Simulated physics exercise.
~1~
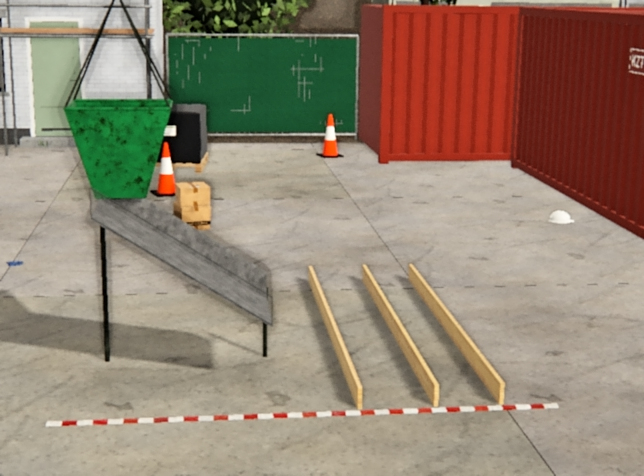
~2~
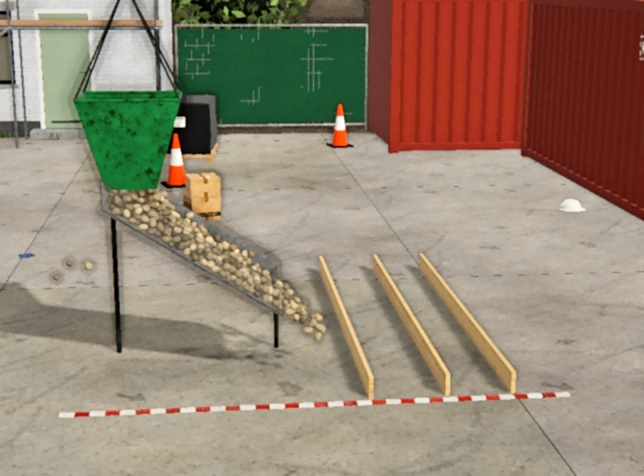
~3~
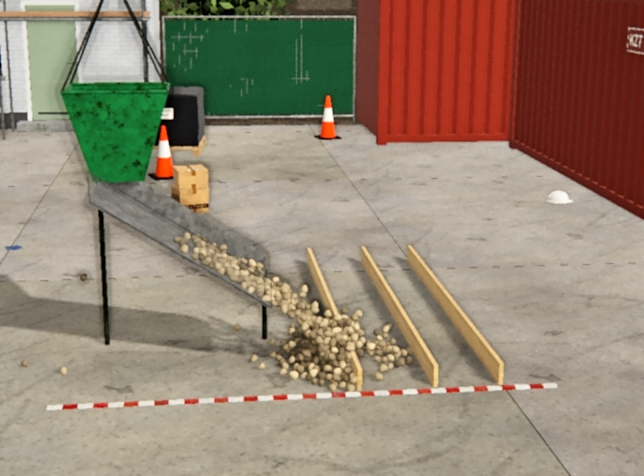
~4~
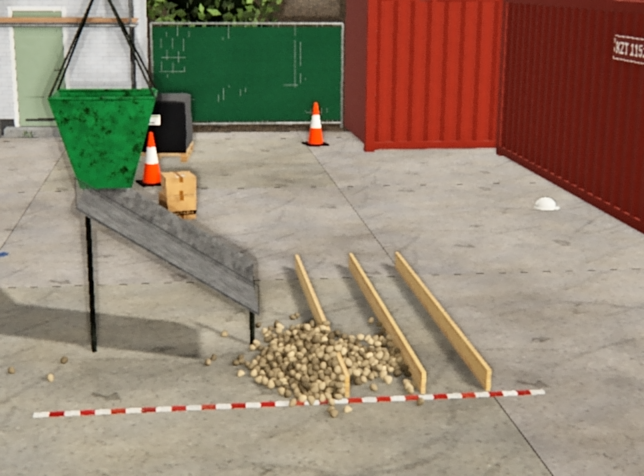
Round stones pour from a green skip down a steel slide and heap around the leftmost plank.
